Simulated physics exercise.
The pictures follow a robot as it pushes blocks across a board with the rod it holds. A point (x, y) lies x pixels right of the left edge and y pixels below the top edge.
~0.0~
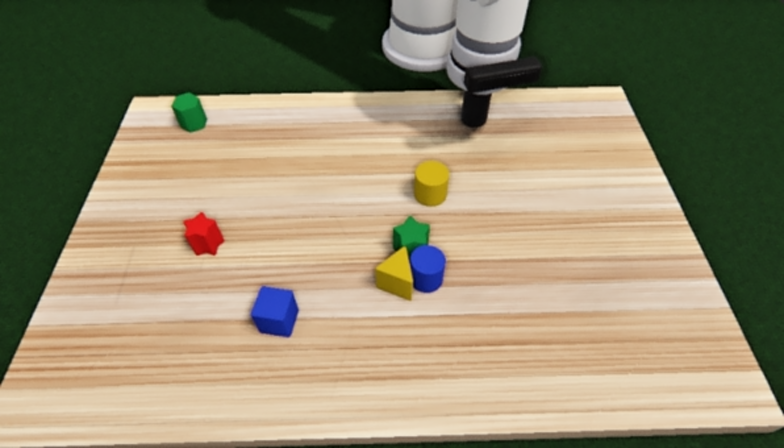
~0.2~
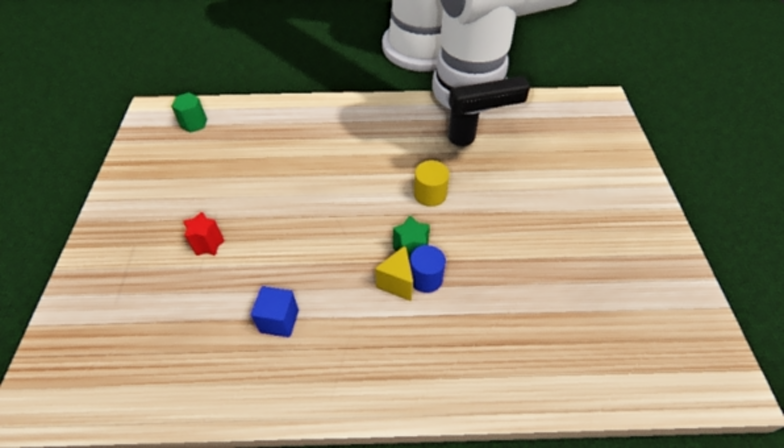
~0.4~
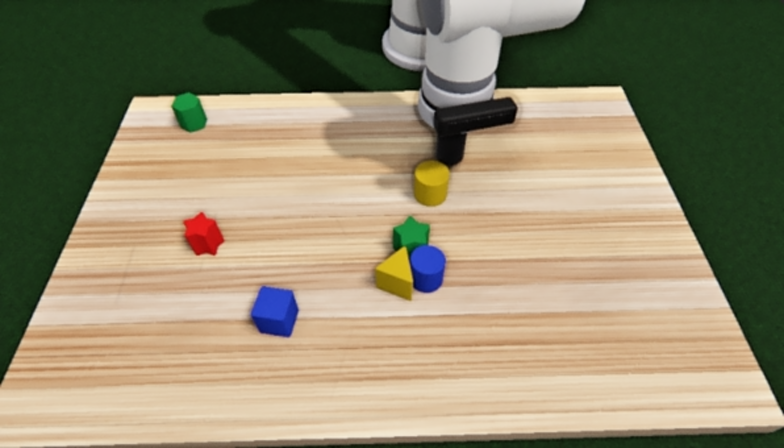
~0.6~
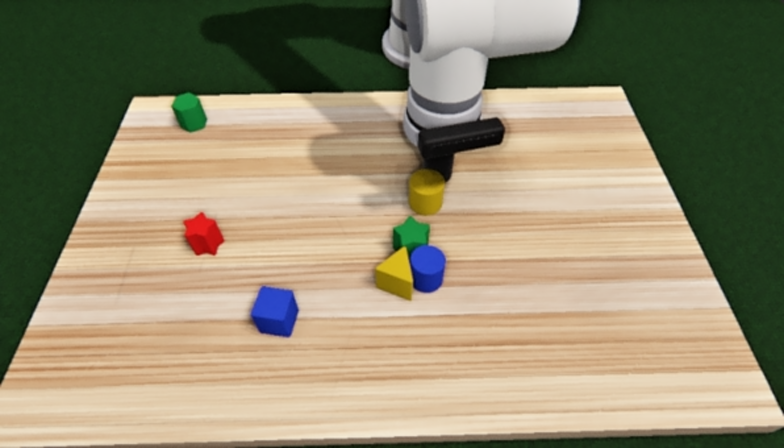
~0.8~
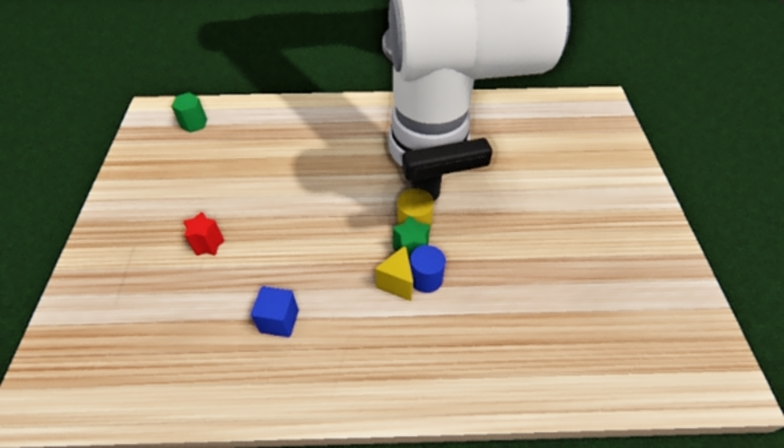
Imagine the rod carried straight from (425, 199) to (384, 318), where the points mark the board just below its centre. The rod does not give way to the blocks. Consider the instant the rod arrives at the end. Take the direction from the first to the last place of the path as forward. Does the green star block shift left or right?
It will end up to the right.
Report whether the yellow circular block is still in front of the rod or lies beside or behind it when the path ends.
It falls back or aside.
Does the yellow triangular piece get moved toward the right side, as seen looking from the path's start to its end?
In short: No.
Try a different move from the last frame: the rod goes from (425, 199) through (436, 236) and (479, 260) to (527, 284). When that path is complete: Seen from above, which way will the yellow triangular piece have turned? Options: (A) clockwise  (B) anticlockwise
My pick is A.
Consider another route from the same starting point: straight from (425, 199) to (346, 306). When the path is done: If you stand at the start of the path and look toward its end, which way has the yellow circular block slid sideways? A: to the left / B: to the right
It's B.
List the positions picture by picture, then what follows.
In the first picture, rod's lower end (474, 119); yellow triangular piece (398, 265); green star block (412, 231); yellow circular block (432, 172); blue circular block (428, 259).
In the second picture, rod (462, 137); blocks still.
In the third picture, rod (450, 156); blocks still.
In the fourth picture, rod (437, 174); yellow circular block (427, 181).
In the fifth picture, rod (425, 192); yellow triangular piece (398, 265); green star block (412, 231); yellow circular block (416, 201); blue circular block (428, 259).
The first path, step by step. One third of the way, rod (413, 228); yellow triangular piece (396, 281), turned 25° clockwise; green star block (396, 251), turned 55° anticlockwise; yellow circular block (382, 227); blue circular block (431, 264).
Two thirds of the way, rod (399, 267); yellow triangular piece (392, 305), turned 35° clockwise; green star block (384, 278), turned 75° anticlockwise; yellow circular block (368, 234); blue circular block (432, 267).
At the end, rod (384, 312); yellow triangular piece (383, 354); green star block (363, 325), turned 65° anticlockwise; yellow circular block (368, 234); blue circular block (432, 267).
